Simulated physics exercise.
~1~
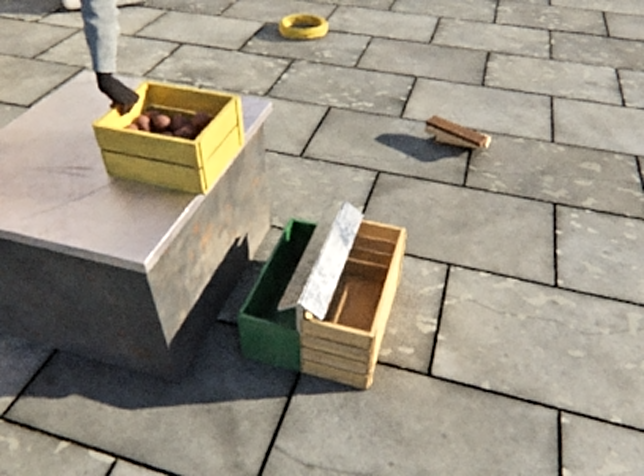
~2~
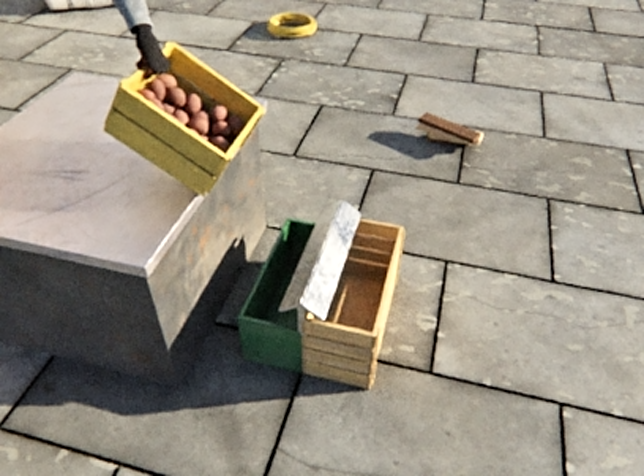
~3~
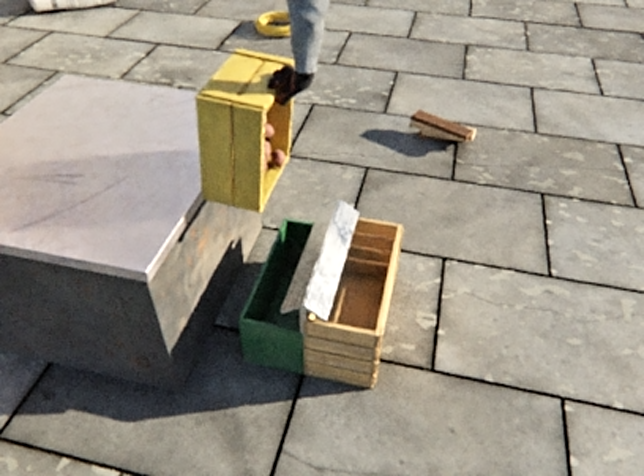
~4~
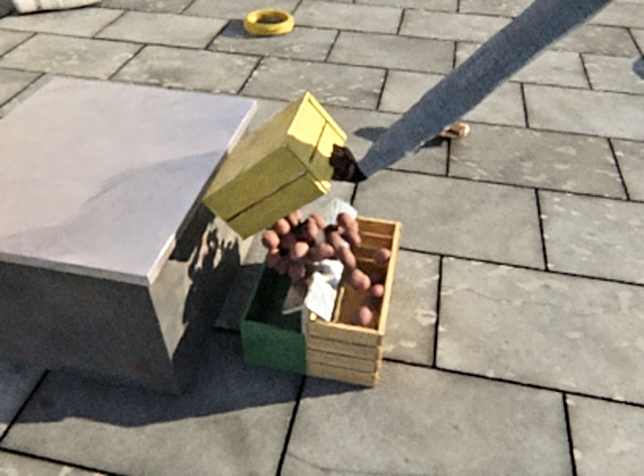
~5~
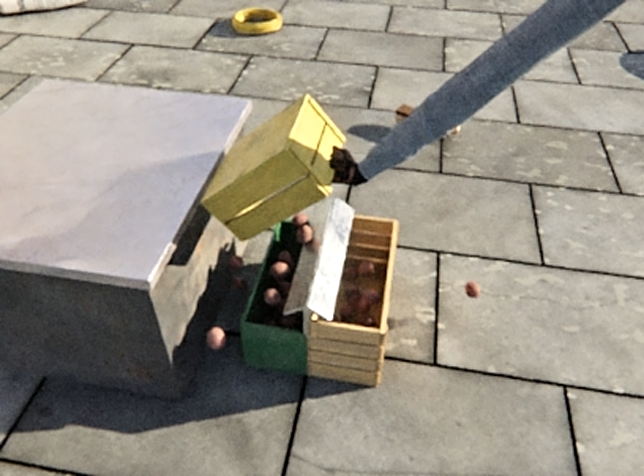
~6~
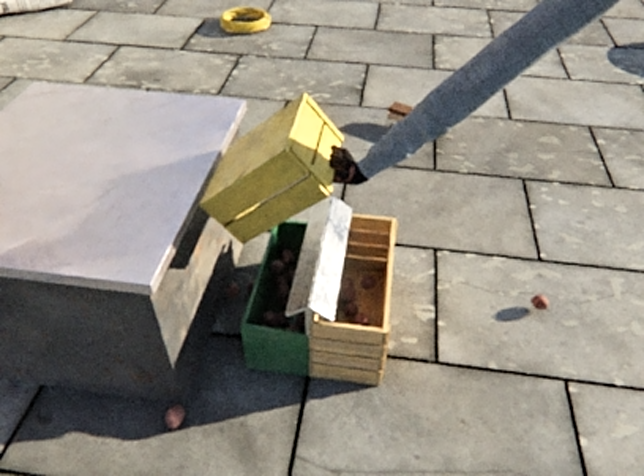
In the video, a gloved hand lifts a yellow crate of red potatoes from a bench and tips it rightward over a green bin and a wooden tote divided by a metal ridge. Potatoes tumble into both, a couple land on the paving either side, and the crate stays tilted.
